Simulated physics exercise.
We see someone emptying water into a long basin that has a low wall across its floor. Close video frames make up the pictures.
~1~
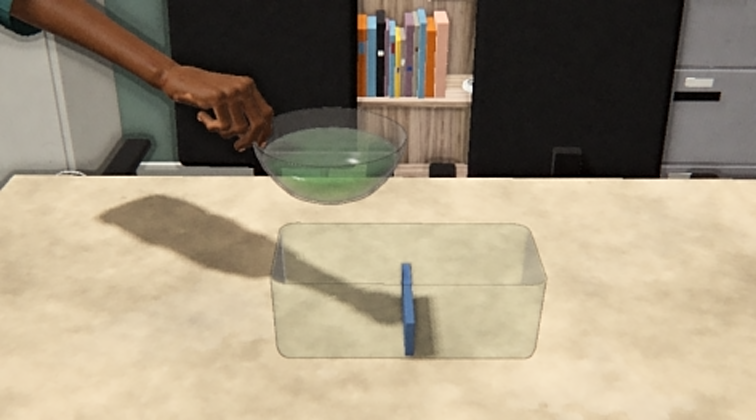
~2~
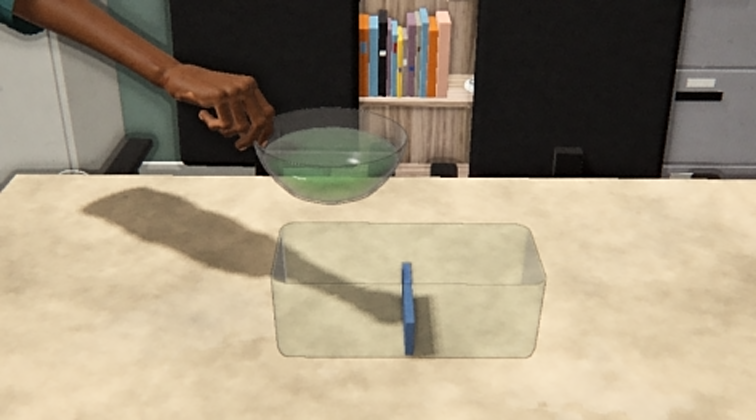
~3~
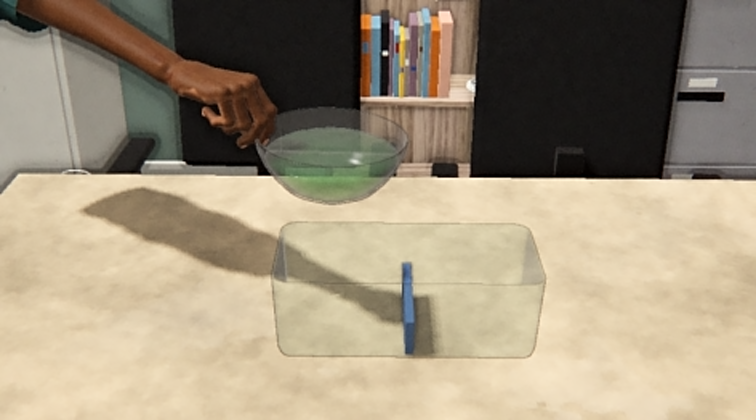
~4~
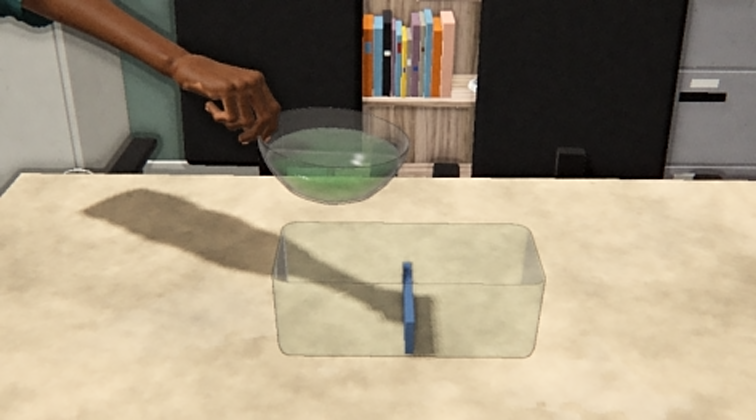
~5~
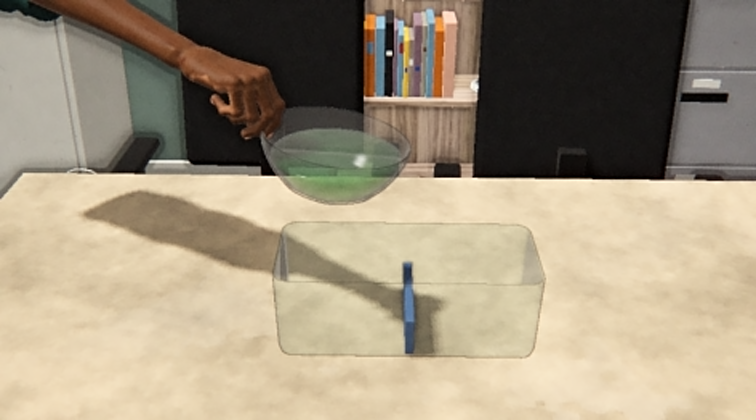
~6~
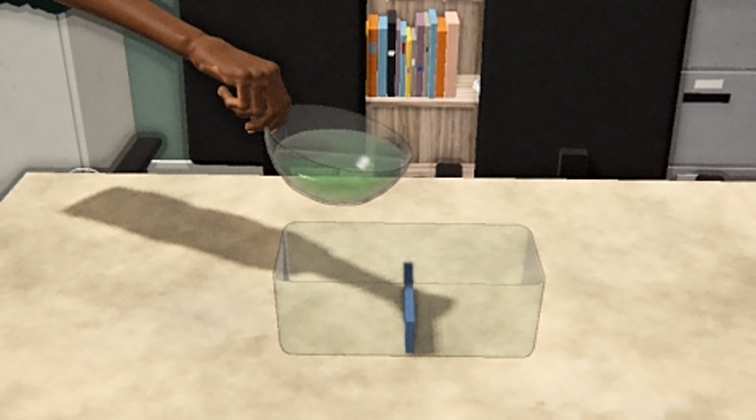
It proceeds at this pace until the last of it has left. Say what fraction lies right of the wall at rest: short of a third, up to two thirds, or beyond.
Outstrips two thirds.
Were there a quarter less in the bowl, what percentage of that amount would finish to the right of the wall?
My estimate is about 75 percent.
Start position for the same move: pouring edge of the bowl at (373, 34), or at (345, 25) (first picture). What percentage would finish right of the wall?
The first start gives some 70 %, the second some 50 %.
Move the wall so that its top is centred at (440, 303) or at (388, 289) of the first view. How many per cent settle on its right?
In order, near 50 and 90 in a hundred.
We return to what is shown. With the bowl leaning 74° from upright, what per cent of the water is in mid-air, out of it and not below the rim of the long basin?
Estimated at 35 per cent or so.
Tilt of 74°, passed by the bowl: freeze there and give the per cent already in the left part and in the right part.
The left part holds close to 0 per cent, the right part close to 35.
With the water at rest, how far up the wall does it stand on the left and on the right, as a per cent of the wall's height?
The left reaches some 10 %, the right about 50 %.
A moment on, the bowl is tipped part way and 31 per cent is still to pour, 0 is left of the wall and 35 right of it.
Next, the bowl is tipped right over and 0 per cent is still to pour, 19 is left of the wall and 81 right of it.
Then the bowl is tipped right over and 0 per cent is still to pour, 19 is left of the wall and 81 right of it.
Later the bowl is tipped right over and 0 per cent is still to pour, 19 is left of the wall and 81 right of it.
At rest 19 per cent lies left of the wall, 80 right of it and 0 outside.
